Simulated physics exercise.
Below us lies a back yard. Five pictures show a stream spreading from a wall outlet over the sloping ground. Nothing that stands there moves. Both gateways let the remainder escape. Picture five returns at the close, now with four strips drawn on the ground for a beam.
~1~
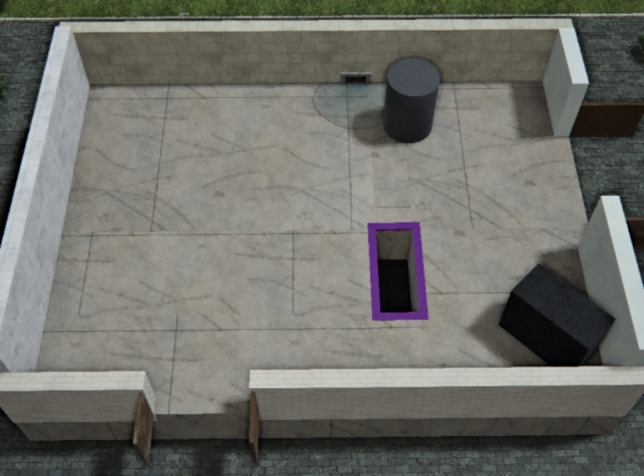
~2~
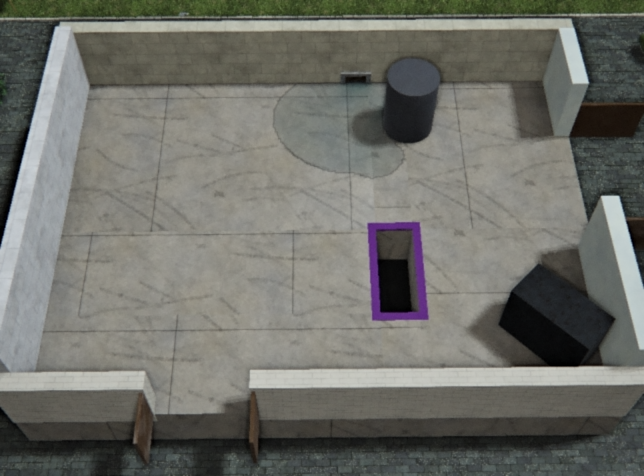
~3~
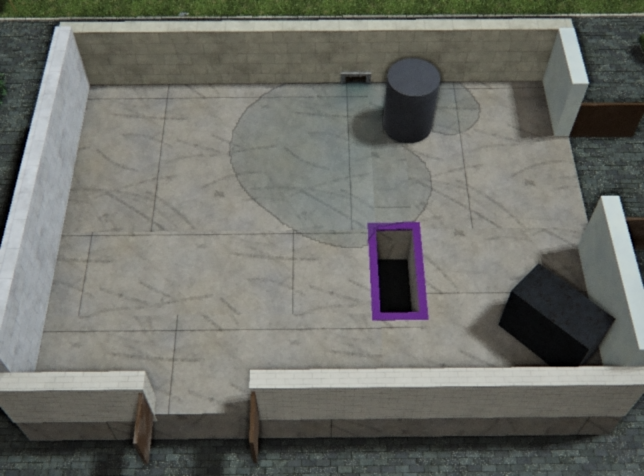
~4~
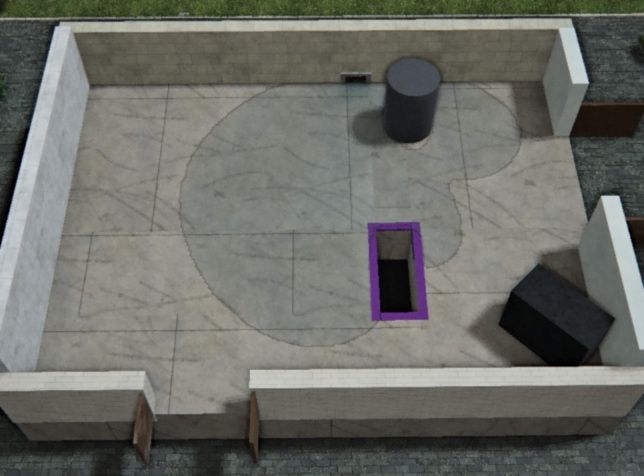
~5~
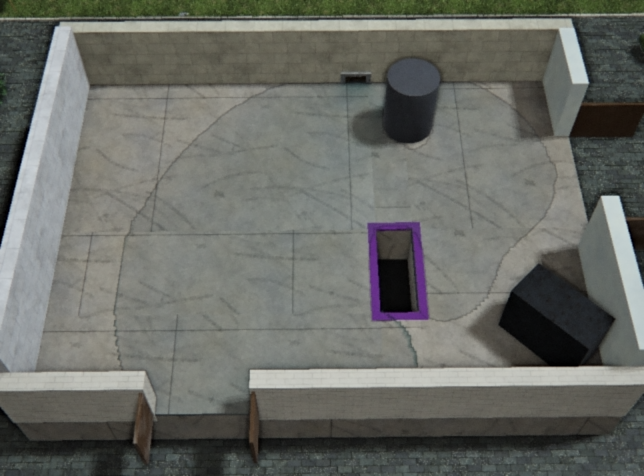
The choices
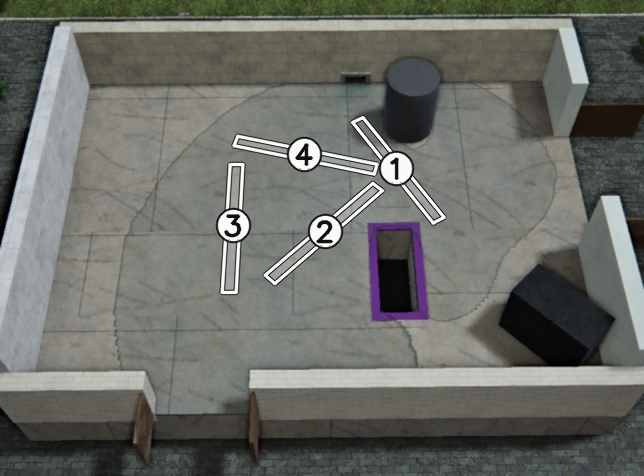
A thin sheet of water spreads from a small outlet in the far wall of a walled, stone-paved back yard, seen from high above by a still camera. A dark grey cylinder stands near the outlet, a purple-rimmed rectangular drain lies right of centre, and a black box sits at lower right. The water widens leftward and forward, rounds the cylinder, reaches the drain and spreads to the near wall.
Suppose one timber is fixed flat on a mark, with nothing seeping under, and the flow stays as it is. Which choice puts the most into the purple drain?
Take 3.
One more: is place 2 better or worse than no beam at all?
Worse.
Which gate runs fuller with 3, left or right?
The left one.
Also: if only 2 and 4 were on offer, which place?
It is 4.
On the marked copy, 1 from (357, 119) to (438, 220); 2 from (269, 279) to (377, 187); 3 from (229, 292) to (236, 164); 4 from (235, 141) to (375, 169).
For place 1, about 18 % of the stream goes into the purple drain, about 79 % out by the gates.
For place 2, about 12 % of the stream goes into the purple drain, about 83 % out by the gates.
For place 3, about 37 % of the stream goes into the purple drain, about 61 % out by the gates.
For place 4, about 16 % of the stream goes into the purple drain, about 80 % out by the gates.
